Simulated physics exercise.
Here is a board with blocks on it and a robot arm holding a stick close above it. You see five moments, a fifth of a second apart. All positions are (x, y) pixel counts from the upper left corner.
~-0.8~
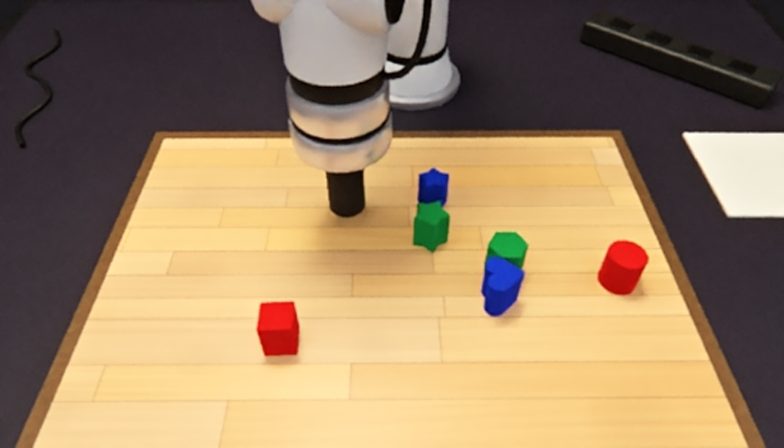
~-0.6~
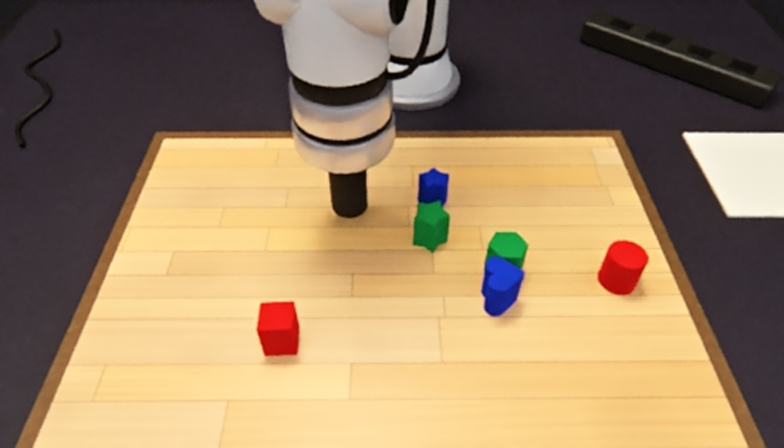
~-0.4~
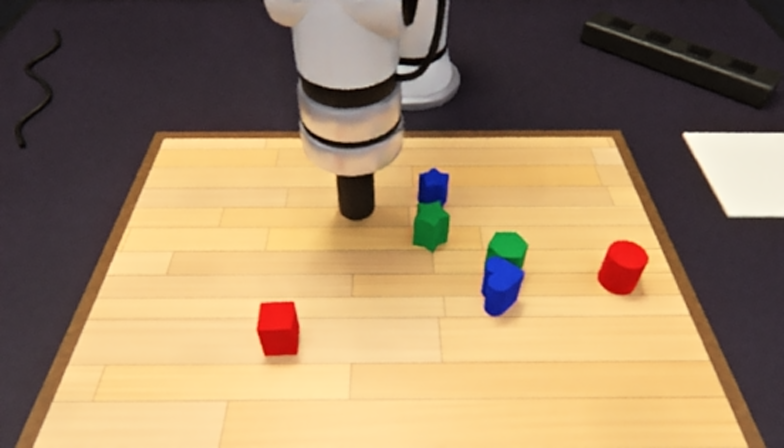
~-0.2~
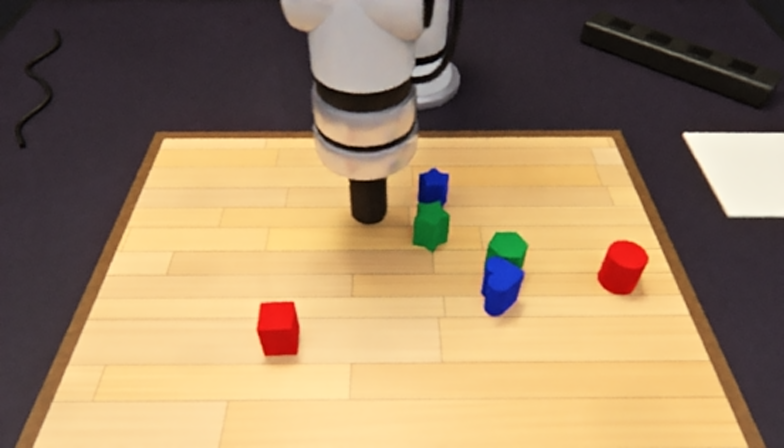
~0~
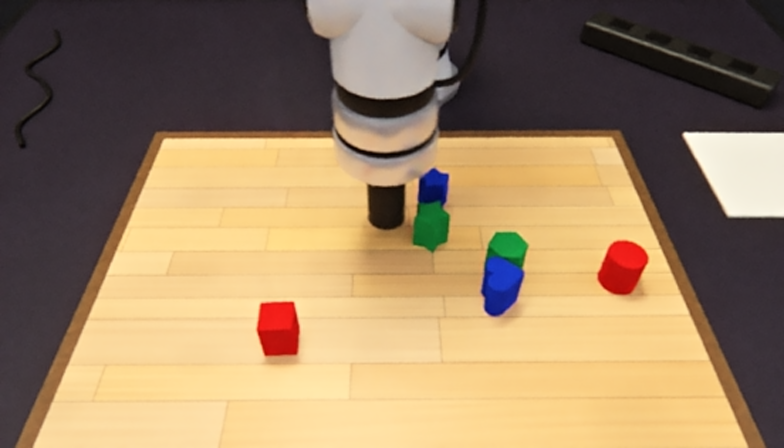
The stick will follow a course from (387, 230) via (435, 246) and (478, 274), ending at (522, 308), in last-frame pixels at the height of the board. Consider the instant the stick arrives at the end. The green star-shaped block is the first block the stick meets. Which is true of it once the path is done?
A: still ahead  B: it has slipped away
B - it has slipped away.
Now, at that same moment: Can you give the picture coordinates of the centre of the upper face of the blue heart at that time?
Expect it around (539, 317).
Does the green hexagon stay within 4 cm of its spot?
Going by the path, no.
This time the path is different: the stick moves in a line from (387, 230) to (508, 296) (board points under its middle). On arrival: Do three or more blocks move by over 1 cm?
Yes, that is how it ends up.
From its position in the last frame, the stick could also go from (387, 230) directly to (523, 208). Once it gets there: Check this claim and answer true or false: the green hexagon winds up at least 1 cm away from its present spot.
False
On the path given first. One third of the way, stick at (437, 234); green star-shaped block at (471, 222).
Two thirds of the way, stick at (482, 263); green star-shaped block at (517, 243), turned 25° anticlockwise; blue heart at (508, 279); green hexagon at (549, 255), turned 20° anticlockwise.
At the end, stick at (526, 296); green star-shaped block at (540, 255), turned 65° anticlockwise; blue star-shaped block unmoved; blue heart at (539, 317), turned 50° clockwise; green hexagon at (578, 256), turned 35° anticlockwise.
